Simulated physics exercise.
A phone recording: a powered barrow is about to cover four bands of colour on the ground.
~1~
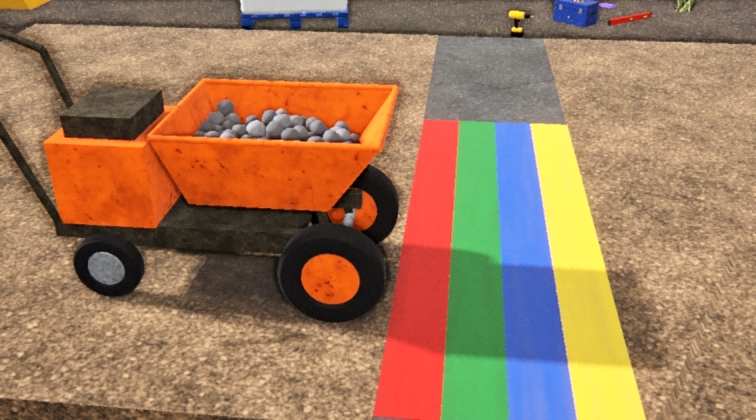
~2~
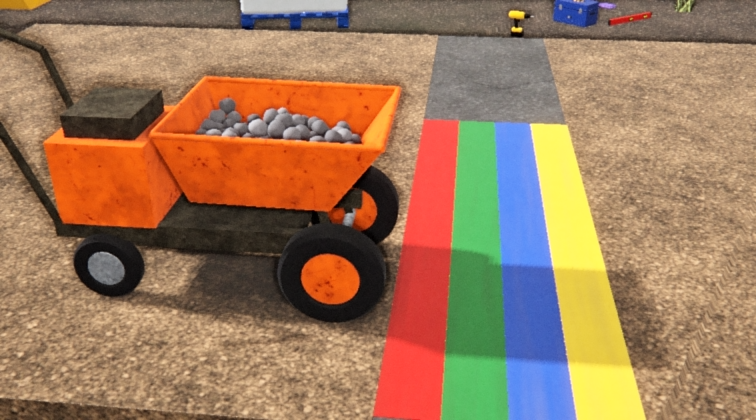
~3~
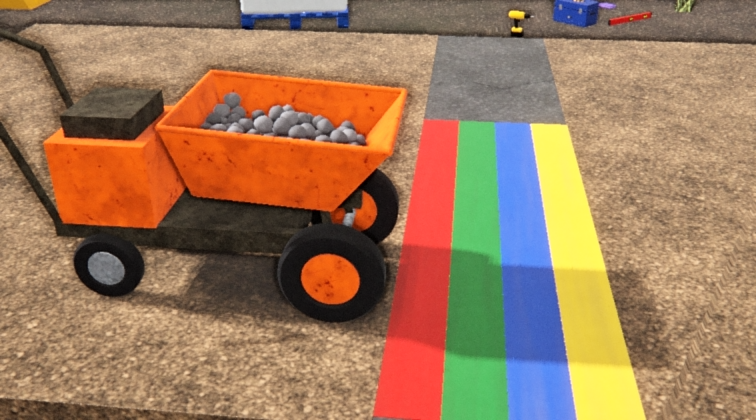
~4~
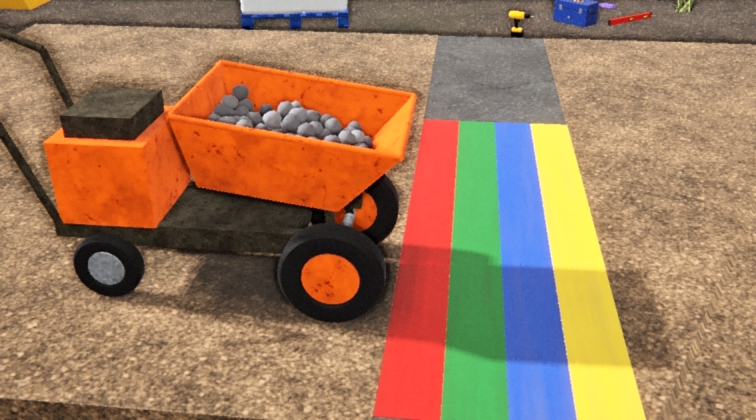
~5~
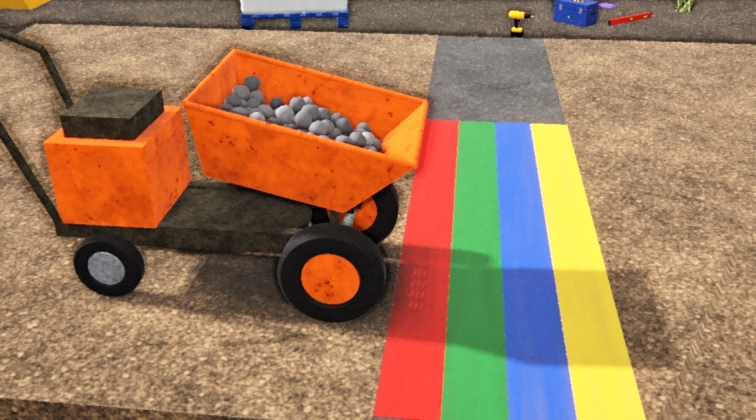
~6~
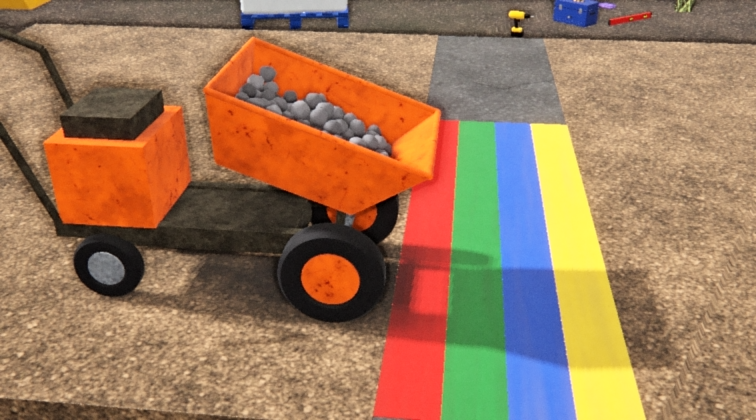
The orange skip full of grey cobbles tilts steadily toward the right beside four coloured strips.
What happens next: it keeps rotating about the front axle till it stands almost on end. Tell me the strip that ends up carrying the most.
Blue.
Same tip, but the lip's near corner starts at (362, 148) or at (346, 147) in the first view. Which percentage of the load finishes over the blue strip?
The first stopping place yields 40 % and the other yields 30 %.
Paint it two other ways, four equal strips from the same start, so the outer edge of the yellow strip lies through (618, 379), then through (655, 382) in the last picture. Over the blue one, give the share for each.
Near 40 and 40 in a hundred.
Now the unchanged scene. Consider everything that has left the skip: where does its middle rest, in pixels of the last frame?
At about (532, 280), give or take.
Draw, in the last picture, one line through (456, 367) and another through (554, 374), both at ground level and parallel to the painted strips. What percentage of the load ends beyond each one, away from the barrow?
Roughly 80 and 30 percent.
Soon after the last picture, skip tipped steeply; all in the skip.
A little later, skip tipped right over; most in the skip; a small part over the green strip; a small part over the blue strip; a stray few over the yellow strip.
Later still, skip tipped right over; about a quarter in the skip; about a quarter over the green strip; about a third over the blue strip; about a quarter over the yellow strip; a stray few off the paint.
At rest, skip tipped right over; about a quarter in the skip; none over the red strip; about a quarter over the green strip; about a third over the blue strip; about a quarter over the yellow strip; a stray few off the paint.
